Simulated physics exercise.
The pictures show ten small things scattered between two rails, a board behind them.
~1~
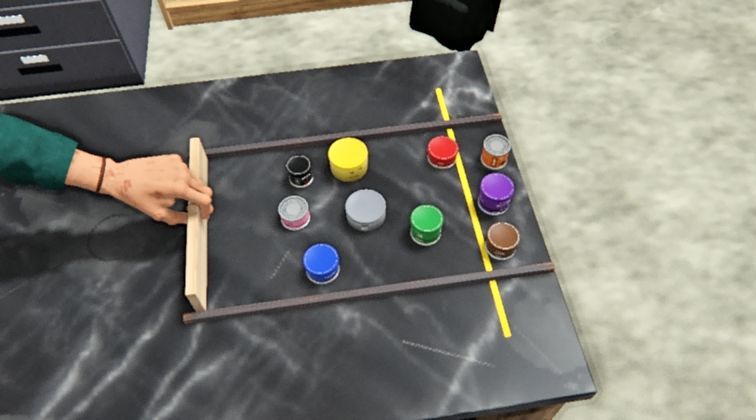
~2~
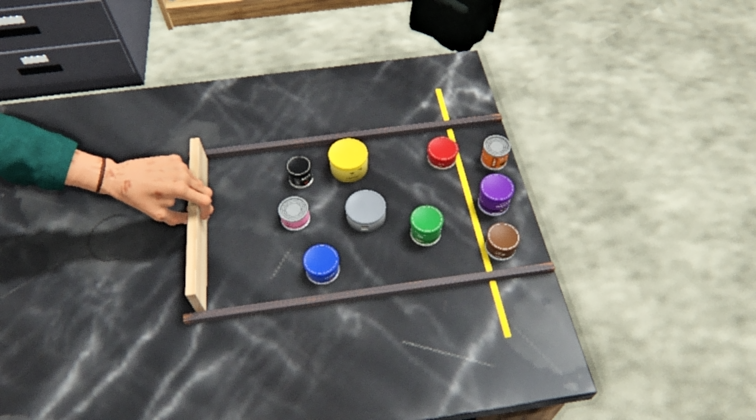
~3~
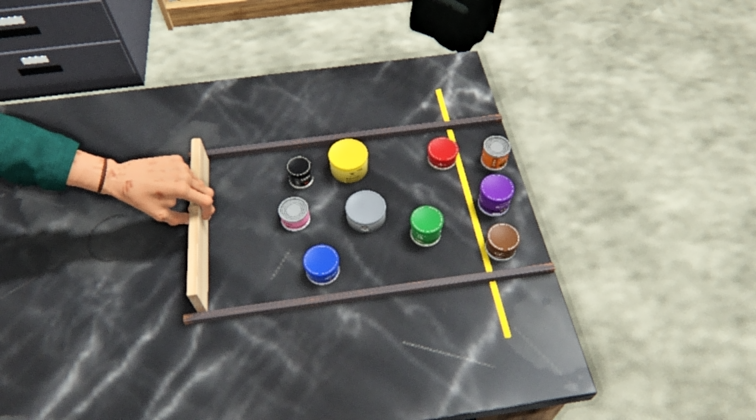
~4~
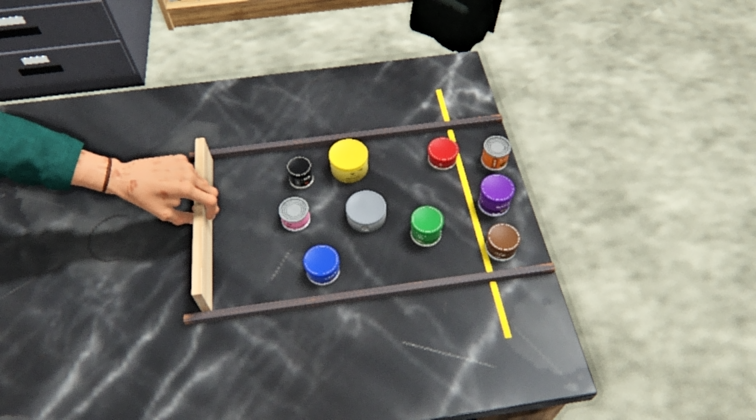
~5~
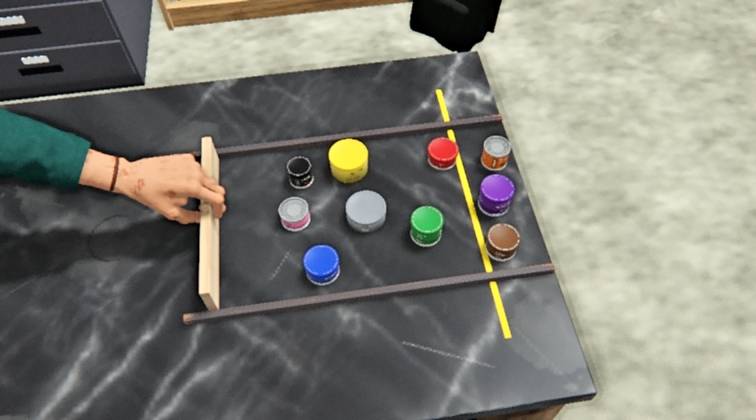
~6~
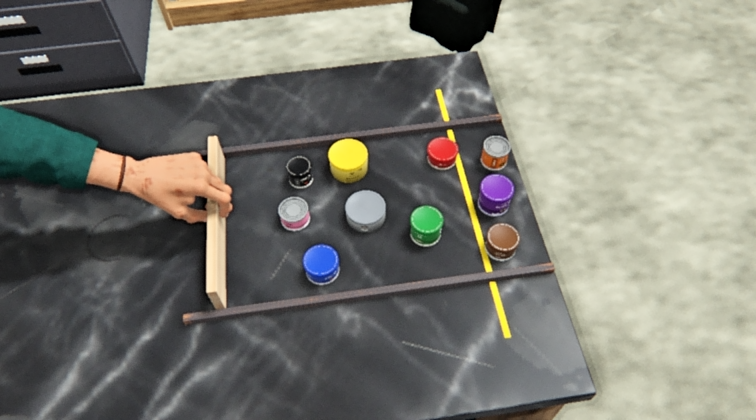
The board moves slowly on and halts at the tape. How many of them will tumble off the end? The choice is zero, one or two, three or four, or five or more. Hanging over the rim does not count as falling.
The way I see it, one or two of them end up off the end.
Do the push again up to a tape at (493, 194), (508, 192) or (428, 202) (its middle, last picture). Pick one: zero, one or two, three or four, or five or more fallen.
Three to four; five or more; no fall at all.
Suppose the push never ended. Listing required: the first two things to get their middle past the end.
Order, earliest first: Purple pot, orange tin.
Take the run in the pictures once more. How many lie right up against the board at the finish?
It touches 4.
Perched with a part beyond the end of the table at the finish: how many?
The number would be 2.
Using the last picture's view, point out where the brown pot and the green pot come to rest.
The brown pot settles near (541, 247); as for the green pot, near (518, 225).
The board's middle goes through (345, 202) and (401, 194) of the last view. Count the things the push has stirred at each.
One spot: 5. Other spot: 7.
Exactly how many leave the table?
The figure is 2, exactly.
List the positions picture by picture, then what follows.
Orange tin (496, 152); purple pot (495, 195); brown pot (502, 241); board (198, 220); tape (468, 196), in the first picture.
Purple pot (495, 195); black pot (300, 172), in the second picture.
Brown pot (502, 242); board (199, 221), in the third picture.
Orange tin (496, 154); blue tin (322, 265), in the fourth picture.
Purple pot (496, 196); red tin (443, 154), in the fifth picture.
Orange tin (495, 154); purple pot (495, 196); brown pot (502, 242); board (217, 218); tape (468, 197), in the sixth picture.
Early on, none off yet; orange tin at rest near (495, 154); purple pot at rest near (495, 196); brown pot at rest near (502, 242).
Finally, the number that fall off is one or two; lost, purple pot and orange tin.
